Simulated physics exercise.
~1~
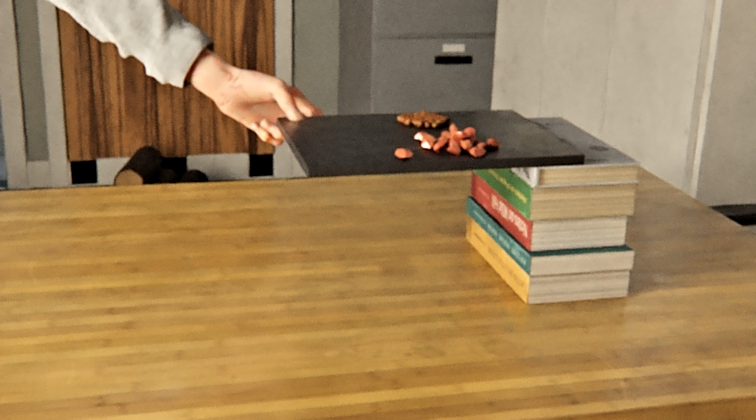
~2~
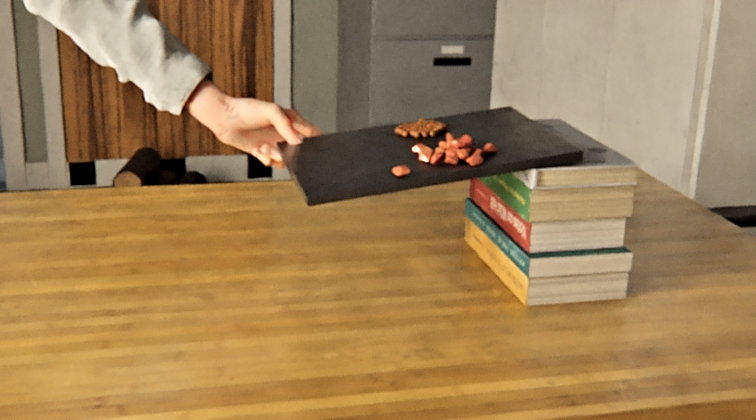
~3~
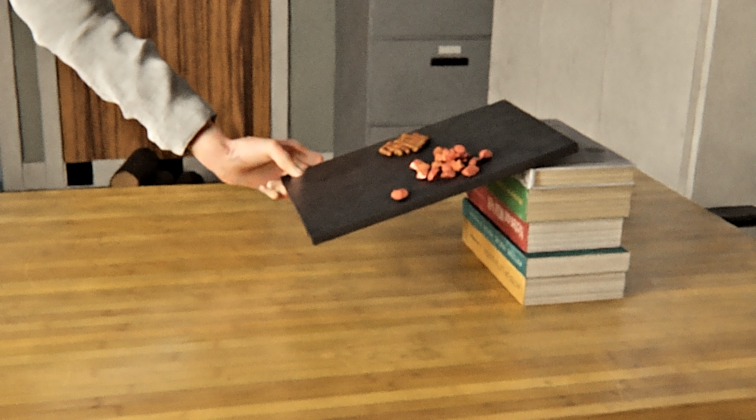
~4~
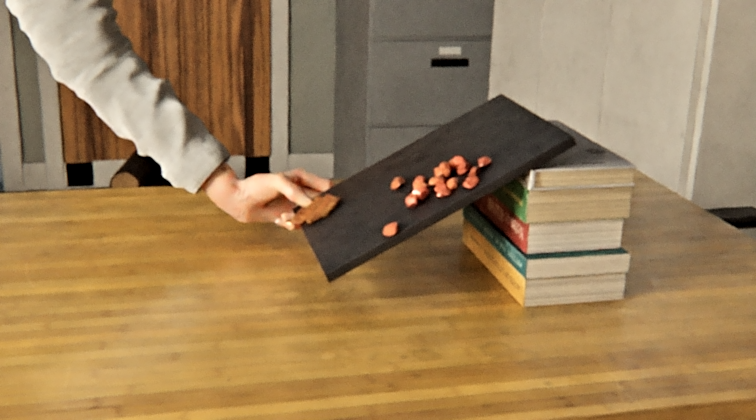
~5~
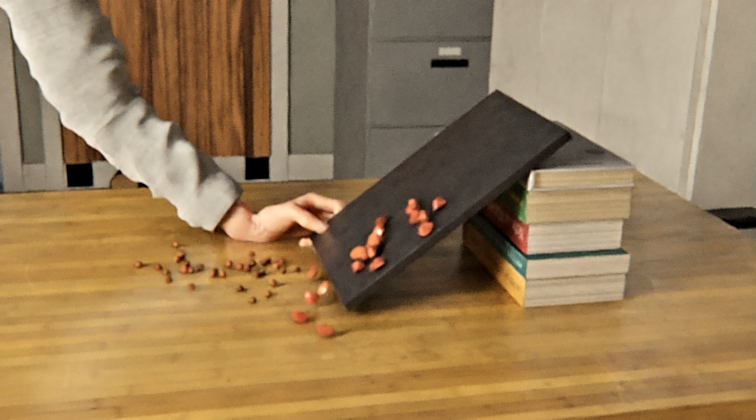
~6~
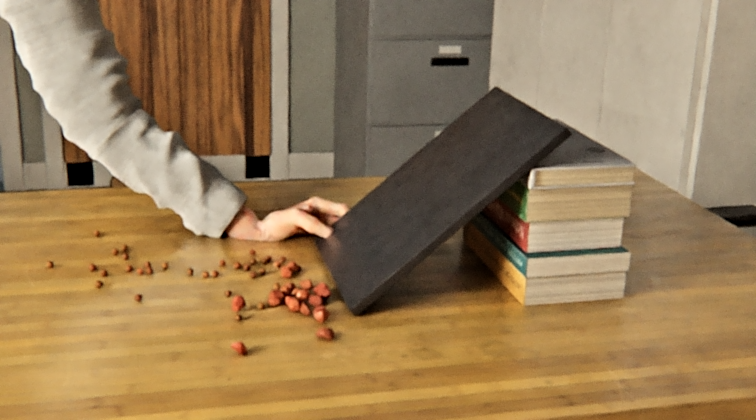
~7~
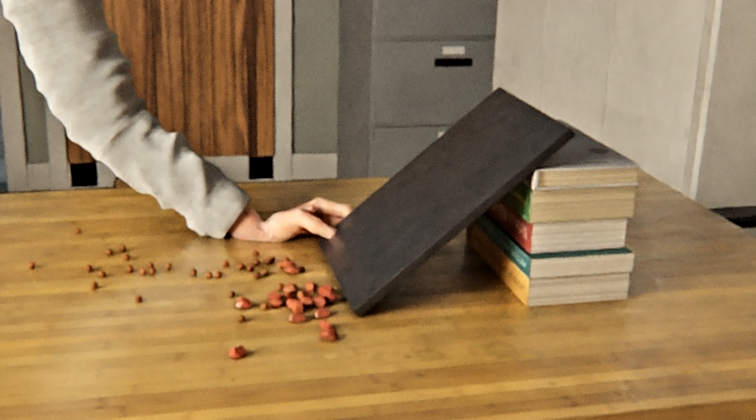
A hand lowers a dark board's end, spilling brown bits farther than red pieces.
